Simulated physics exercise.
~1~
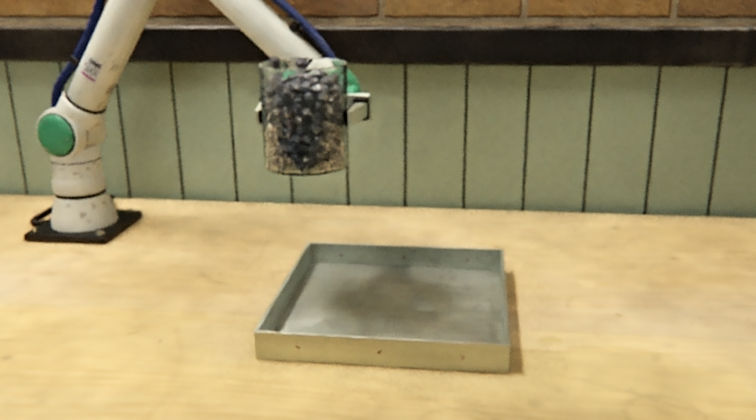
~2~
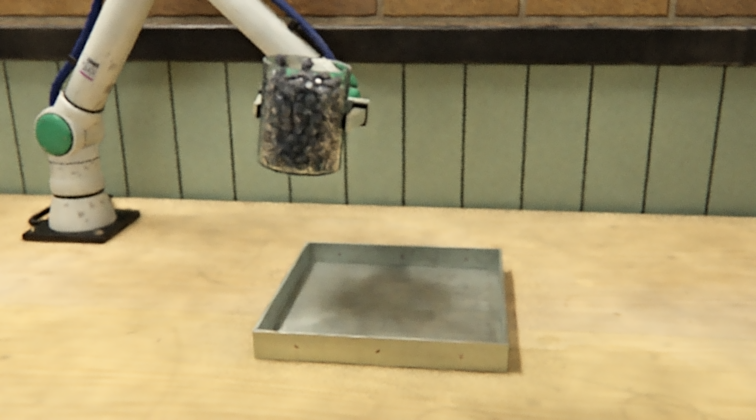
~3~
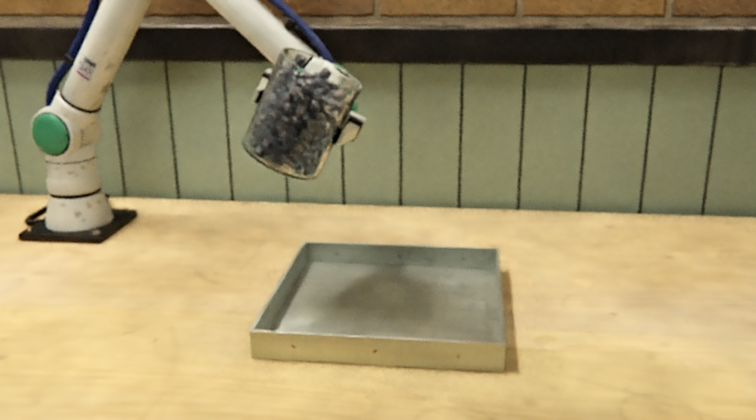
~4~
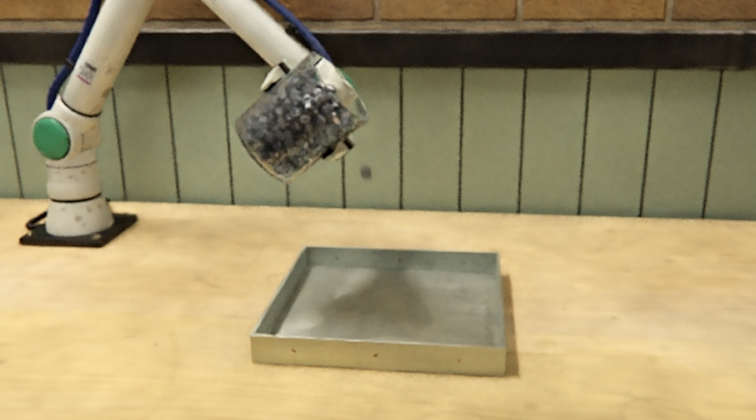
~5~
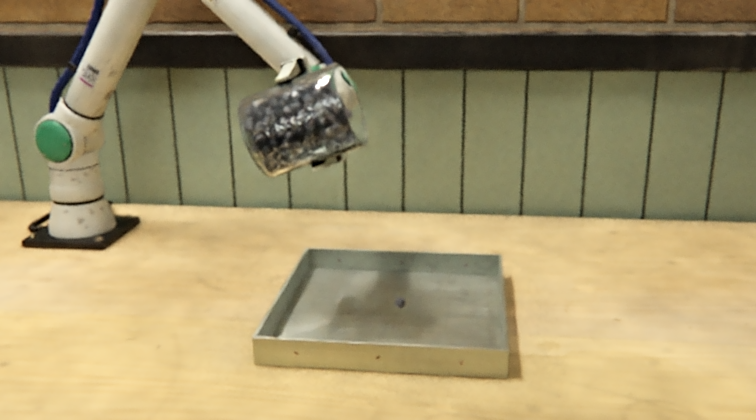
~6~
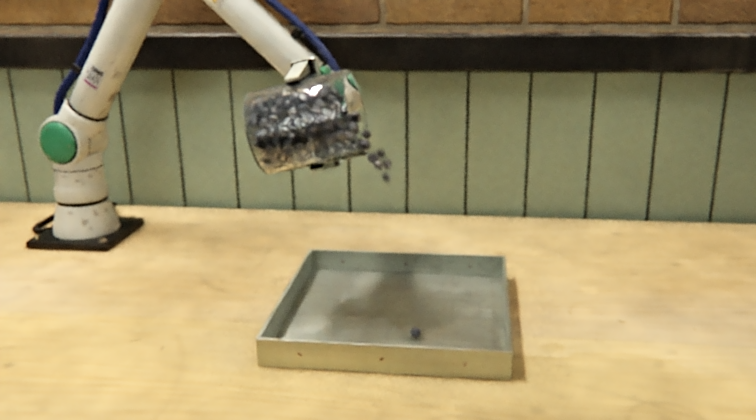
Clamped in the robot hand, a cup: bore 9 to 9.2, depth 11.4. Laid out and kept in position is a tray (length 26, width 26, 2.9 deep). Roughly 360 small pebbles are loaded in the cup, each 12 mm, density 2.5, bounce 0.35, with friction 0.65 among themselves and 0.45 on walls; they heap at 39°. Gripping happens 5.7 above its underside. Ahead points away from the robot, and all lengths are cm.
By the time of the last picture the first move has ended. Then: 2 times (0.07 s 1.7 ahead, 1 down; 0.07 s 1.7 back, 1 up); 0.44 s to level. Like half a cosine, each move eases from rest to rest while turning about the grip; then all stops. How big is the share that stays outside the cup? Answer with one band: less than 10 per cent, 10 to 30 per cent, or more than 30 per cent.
10 to 30 per cent.
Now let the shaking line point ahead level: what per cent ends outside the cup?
Roughly 30 percent of it.
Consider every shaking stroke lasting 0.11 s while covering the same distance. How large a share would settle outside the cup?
That change gives some 10 percent.
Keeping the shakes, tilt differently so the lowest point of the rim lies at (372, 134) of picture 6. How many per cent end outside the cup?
Around 5 in a hundred.
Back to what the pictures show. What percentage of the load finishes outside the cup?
I'd say some 15 per cent of it.
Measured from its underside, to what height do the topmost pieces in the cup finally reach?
About 11.0 cm.
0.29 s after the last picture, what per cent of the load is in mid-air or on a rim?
That comes to about 7 per cent, more or less.
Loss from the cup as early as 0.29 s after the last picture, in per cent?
By then near 10 % is out.
Then, 0.29 s later, tilted 77° forward, highest piece 27 above the table; 317 in the cup, 16 in the tray, 25 in flight or on a rim.
Then, 0.58 s later, tilted 19° forward, highest piece 28 above the table; 300 in the cup, 56 in the tray, 2 in flight or on a rim.
Then, 0.92 s later, level, highest piece 29 above the table; 300 in the cup, 58 in the tray.
Then, 1.97 s later, level, highest piece 29 above the table; 300 in the cup, 58 in the tray.
At rest, 300 in the cup, 58 in the tray. That is 16 % outside the cup.
